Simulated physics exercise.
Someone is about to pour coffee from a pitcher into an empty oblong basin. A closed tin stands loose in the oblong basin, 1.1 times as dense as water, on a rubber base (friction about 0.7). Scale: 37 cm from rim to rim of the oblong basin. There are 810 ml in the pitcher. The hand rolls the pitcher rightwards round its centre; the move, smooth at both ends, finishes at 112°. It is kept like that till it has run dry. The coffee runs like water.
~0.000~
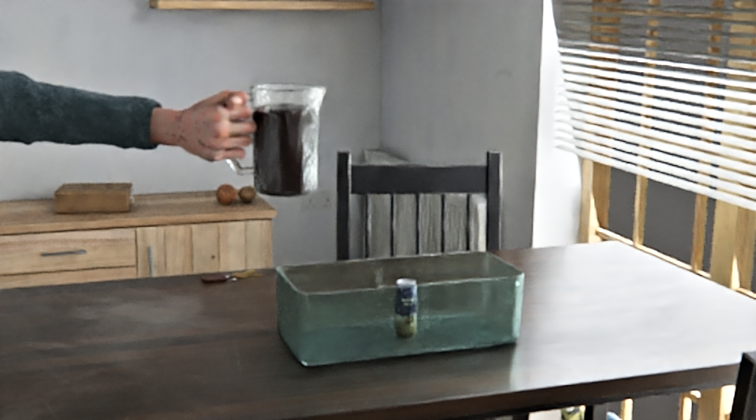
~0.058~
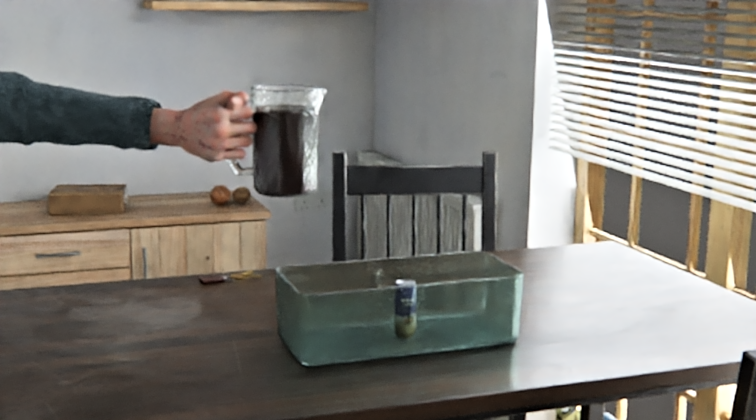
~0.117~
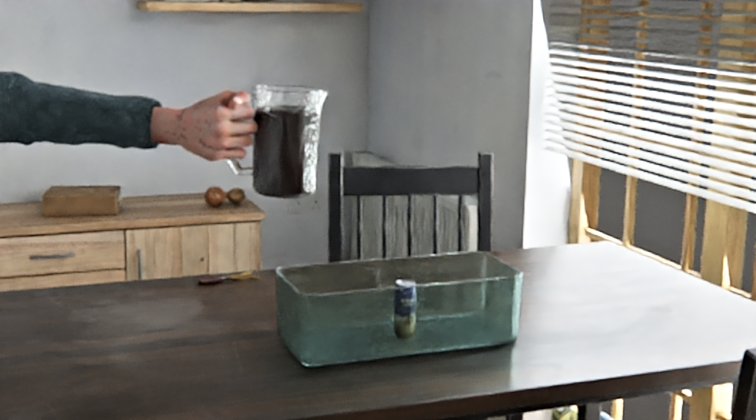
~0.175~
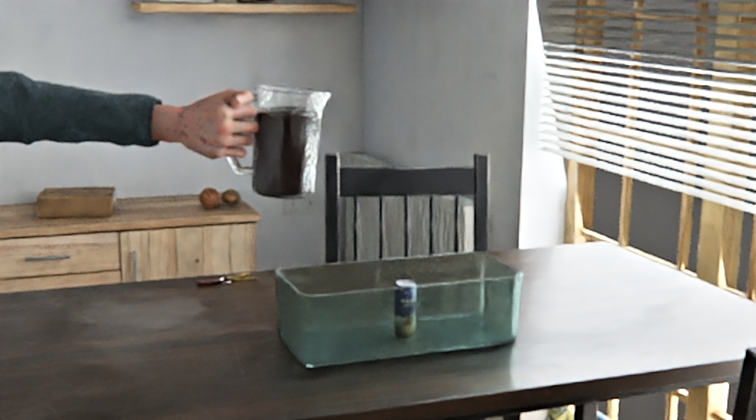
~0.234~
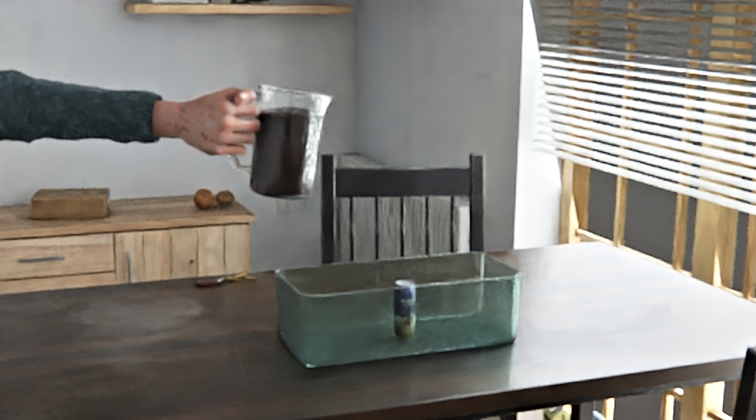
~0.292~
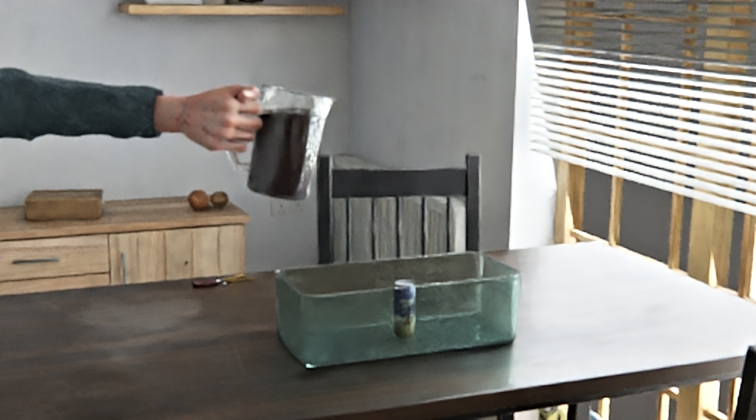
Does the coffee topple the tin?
The tin topples.
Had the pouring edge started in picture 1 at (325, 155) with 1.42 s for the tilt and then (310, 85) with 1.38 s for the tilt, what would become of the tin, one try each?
First it remains upright; then it keeps standing.
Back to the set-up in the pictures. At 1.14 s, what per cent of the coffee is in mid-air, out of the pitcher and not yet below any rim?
Near 28 in a hundred.
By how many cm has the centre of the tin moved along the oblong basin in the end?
About 10.5 cm.
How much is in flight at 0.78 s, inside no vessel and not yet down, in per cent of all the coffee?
About 10 per cent.
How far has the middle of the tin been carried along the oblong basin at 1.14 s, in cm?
About 0 cm.
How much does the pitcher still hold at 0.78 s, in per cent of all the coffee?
Some 90 per cent.
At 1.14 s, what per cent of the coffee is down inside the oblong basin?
Near 32 in a hundred.
Then, 0.78 s in, the tilt is 65° and 90 per cent is still to pour; the tin stands where it began.
Then, 1.14 s in, the tilt is 102° and 39 per cent is still to pour; the tin stands where it began.
Then, 1.51 s in, the tilt is 112° and 1 per cent is still to pour; the tin lies on its side.
Then, 1.92 s in, the tilt is 112° and 0 per cent is still to pour; the tin lies on its side.
Finally, the tin lies on its side.
